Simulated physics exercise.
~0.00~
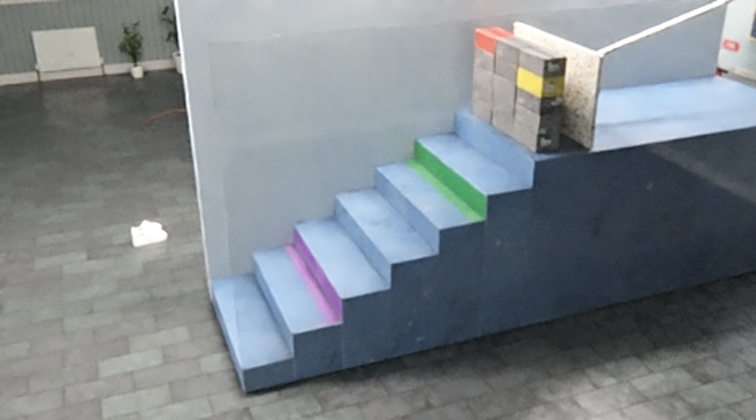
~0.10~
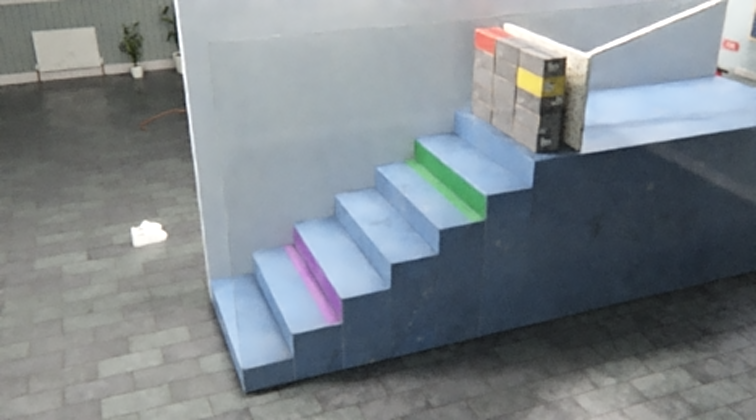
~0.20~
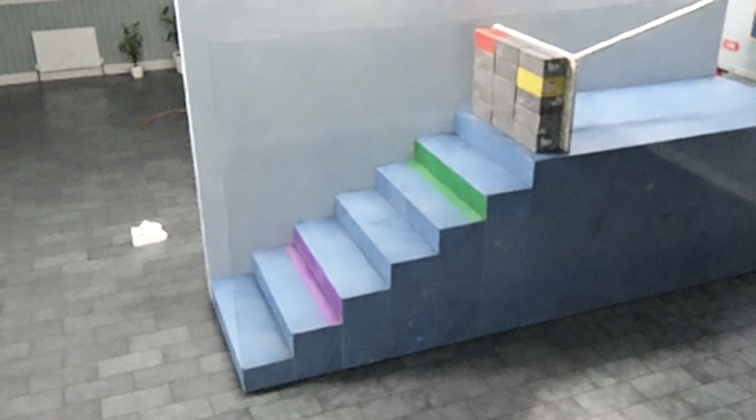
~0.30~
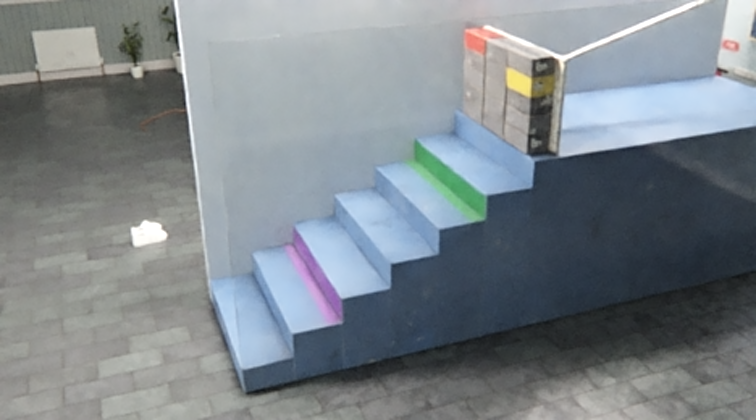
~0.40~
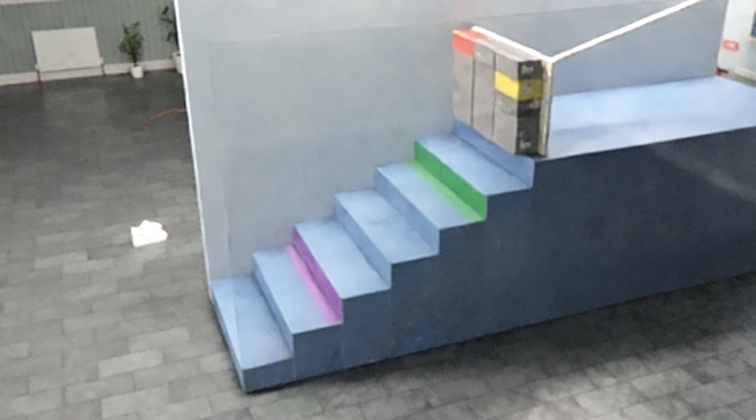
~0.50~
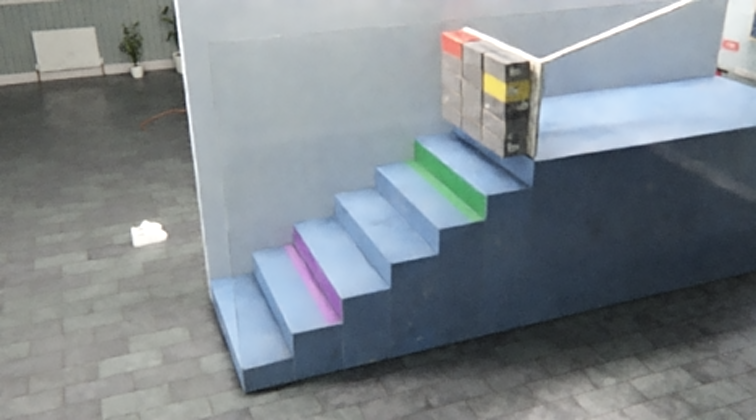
A pale board on a pole slides leftward along the top of a blue staircase, seen from above and to the side in a grey-tiled hall. Grey boxes, one red and one yellow among them, stand stacked at the head of steps with a green riser above a purple one. The board closes against the stack, then pushes it slowly left, over the top step, while the camera stays still.
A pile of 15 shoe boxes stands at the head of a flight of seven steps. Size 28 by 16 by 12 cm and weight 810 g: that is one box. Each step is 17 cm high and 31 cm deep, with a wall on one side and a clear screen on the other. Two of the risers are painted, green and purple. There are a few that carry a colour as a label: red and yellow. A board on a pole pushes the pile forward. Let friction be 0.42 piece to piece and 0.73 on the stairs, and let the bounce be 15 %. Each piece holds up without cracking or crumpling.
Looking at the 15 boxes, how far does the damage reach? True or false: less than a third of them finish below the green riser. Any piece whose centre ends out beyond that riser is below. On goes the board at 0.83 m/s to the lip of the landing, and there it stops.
False.
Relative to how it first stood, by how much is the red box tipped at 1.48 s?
About 150°.
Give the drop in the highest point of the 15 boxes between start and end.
Around 60 centimetres.
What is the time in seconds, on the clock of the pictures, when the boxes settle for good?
It all settles by about 2.0 s.
By 0.58 s, none of the 15 boxes below the green riser, 15 disturbed; yellow box tilted 11°; red box tilted 9°.
By 0.74 s, 8 of the 15 boxes below the green riser; yellow box tilted 33°, 16 cm lower; red box tilted 29°, 14 cm lower.
By 0.98 s, 12 of the 15 boxes below the green riser; yellow box on its side; red box tilted 54°, 60 cm lower.
By 1.48 s, 12 of the 15 boxes below the green riser; red box upside down; yellow box on its side.
When it is over (2.3 s), 12 of the 15 boxes below the green riser; red box upside down; yellow box upside down. That is 80 per cent. In pixels of the last frame, middles, red box near (61, 355), yellow box near (345, 269).
